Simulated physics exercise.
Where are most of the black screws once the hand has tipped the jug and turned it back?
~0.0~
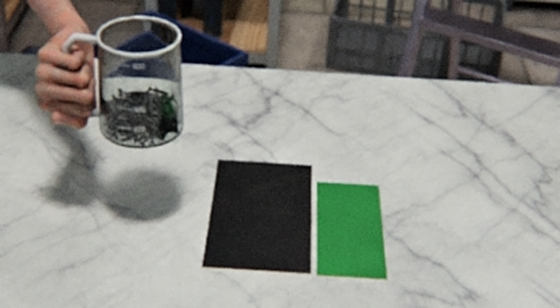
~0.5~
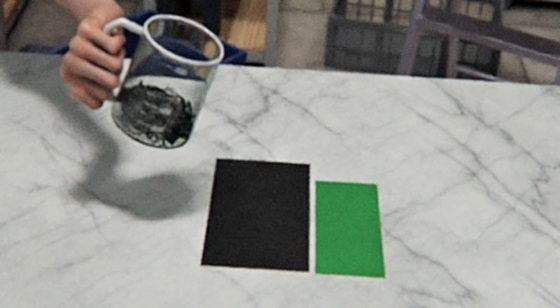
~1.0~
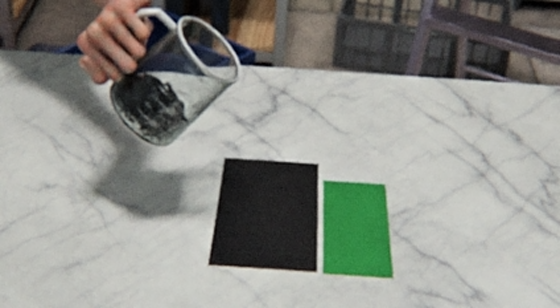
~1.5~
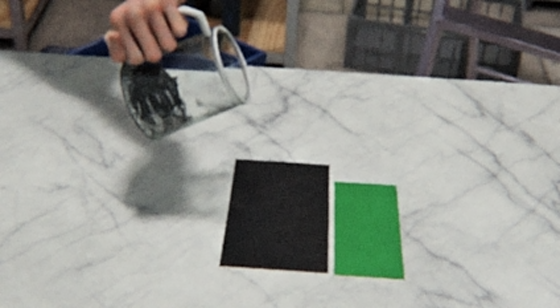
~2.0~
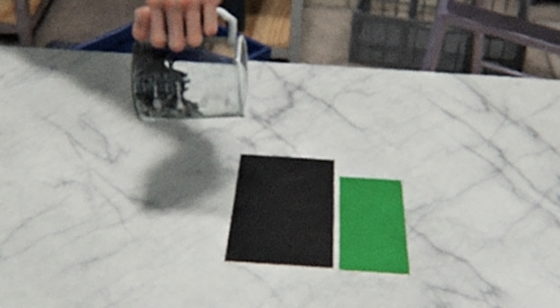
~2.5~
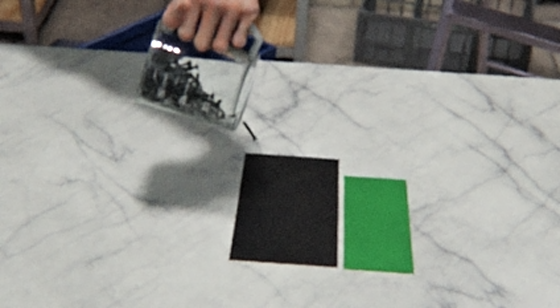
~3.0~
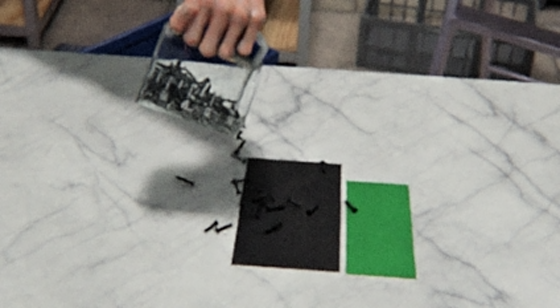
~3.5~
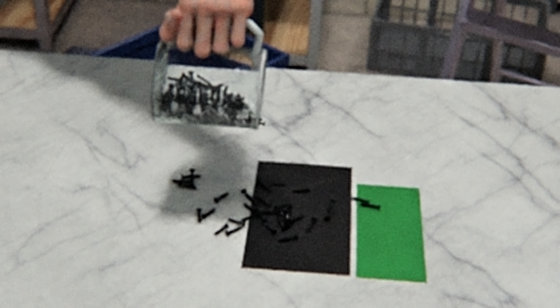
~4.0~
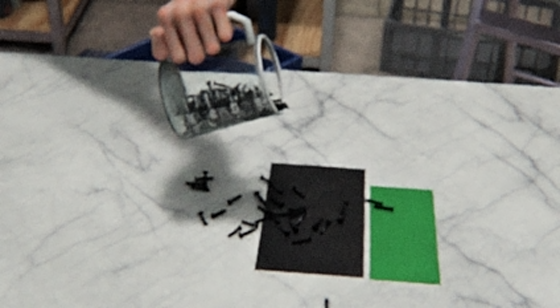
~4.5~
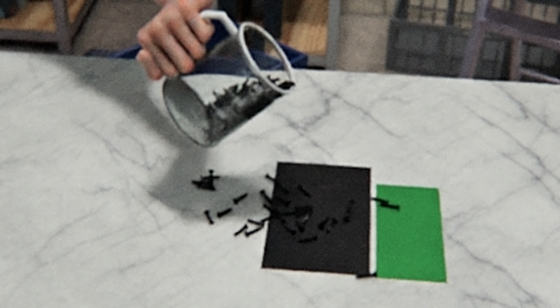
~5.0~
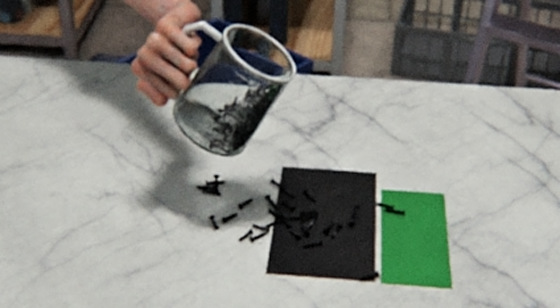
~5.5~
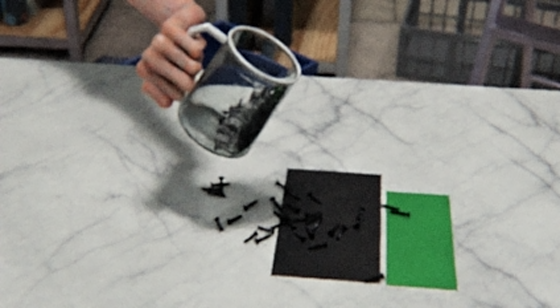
Most of them are still in the jug. Only a small share lies on the black mat and the bare table, and the green mat gets almost none.
